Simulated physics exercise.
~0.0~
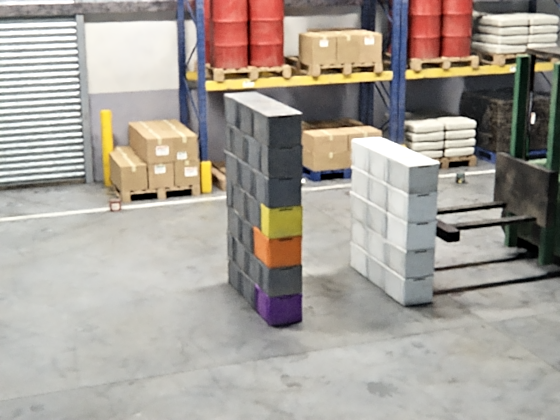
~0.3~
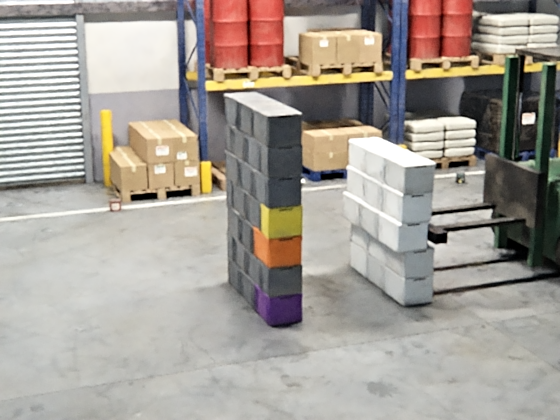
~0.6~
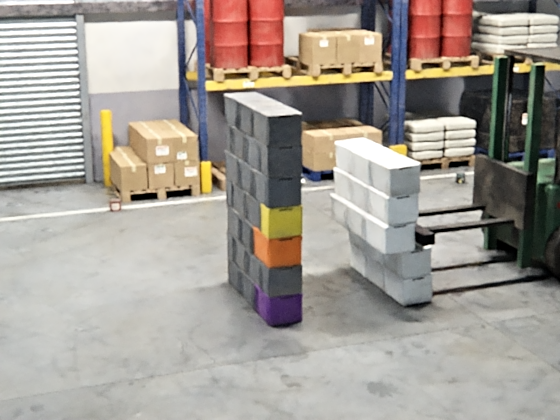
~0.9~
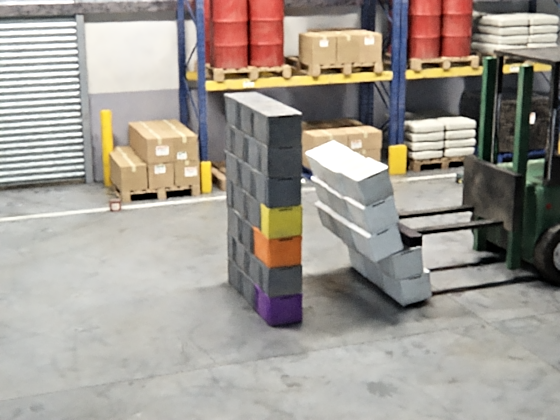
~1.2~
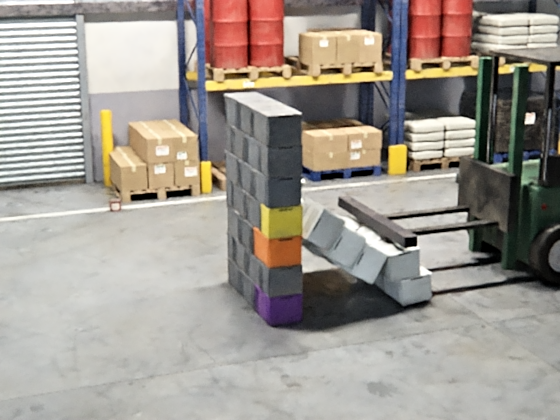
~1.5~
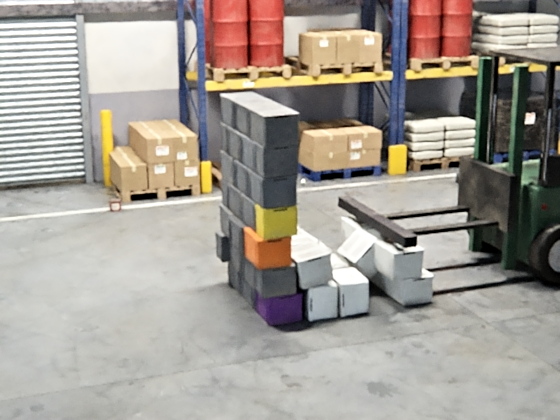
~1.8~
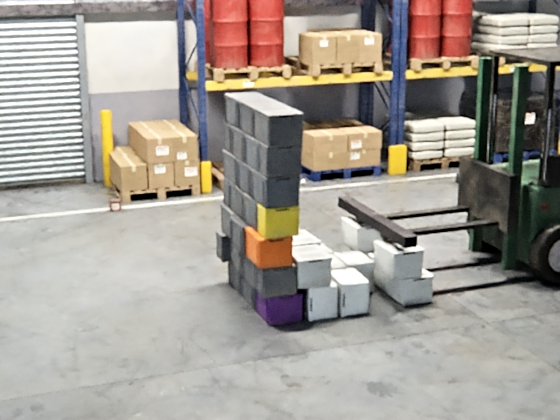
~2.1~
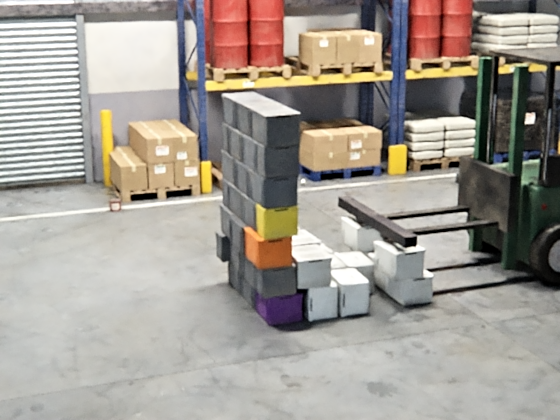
A forklift's beam topples the white stack against the dark one, which shifts but stays standing.
